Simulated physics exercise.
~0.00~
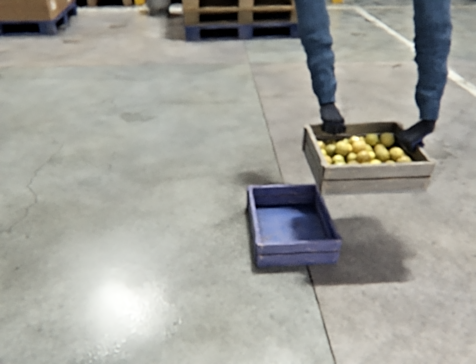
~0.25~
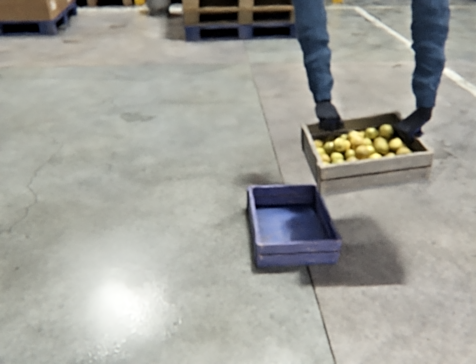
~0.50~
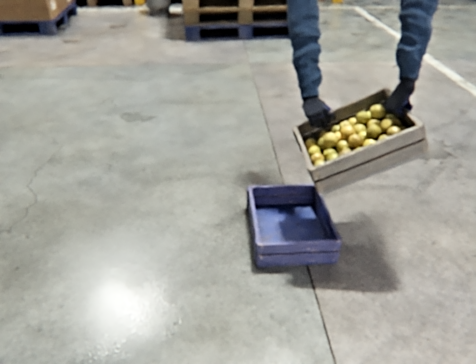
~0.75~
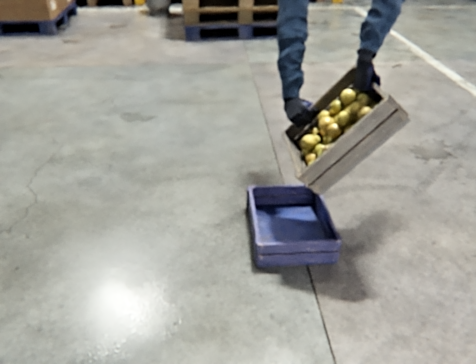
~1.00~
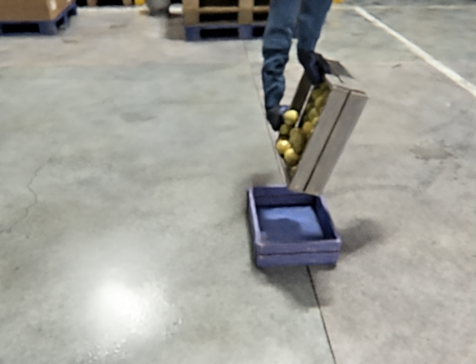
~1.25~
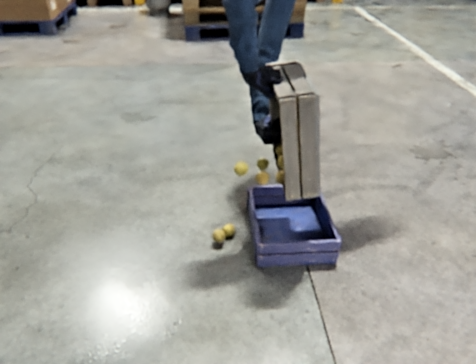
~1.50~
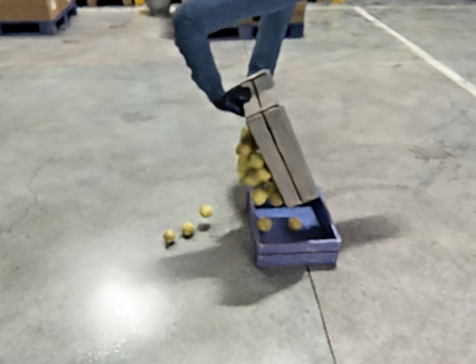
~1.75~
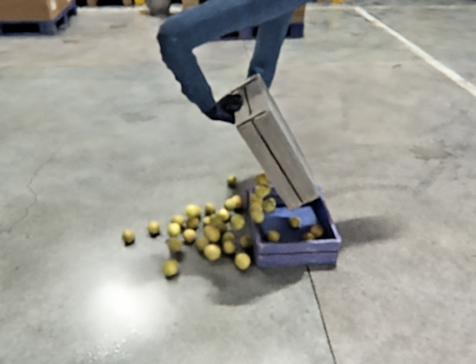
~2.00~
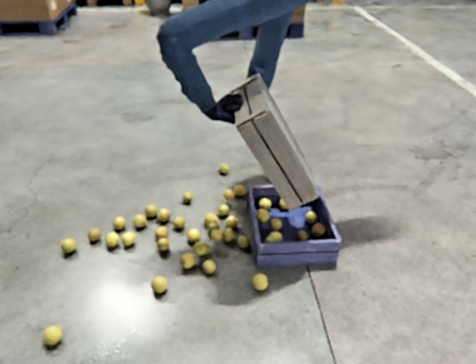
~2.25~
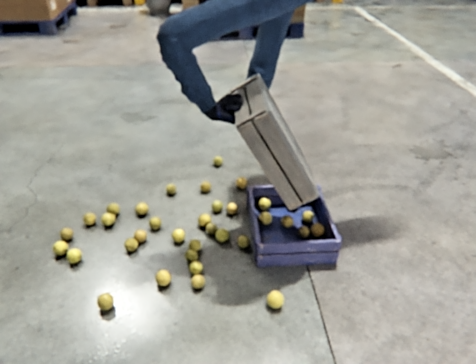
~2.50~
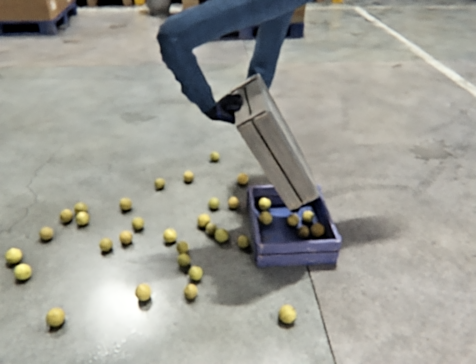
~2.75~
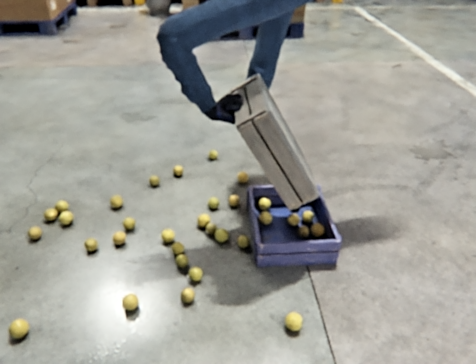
On a smooth concrete warehouse floor, with pallets in the background, two gloved hands hold a grey crate of round yellow fruit just behind an empty blue tub. The hands lift the crate a little and tip it steadily toward the left, over the tub. The first few fruits drop past the tub and land on the floor to its left. As the crate turns almost upside down, the rest pours out in a rush, some landing inside but many spilling beside it. The crate is then held still while the loose fruits roll outward, mostly leftward and toward the viewer. At the end, a small group sits in the tub, while most lie scattered across the floor.
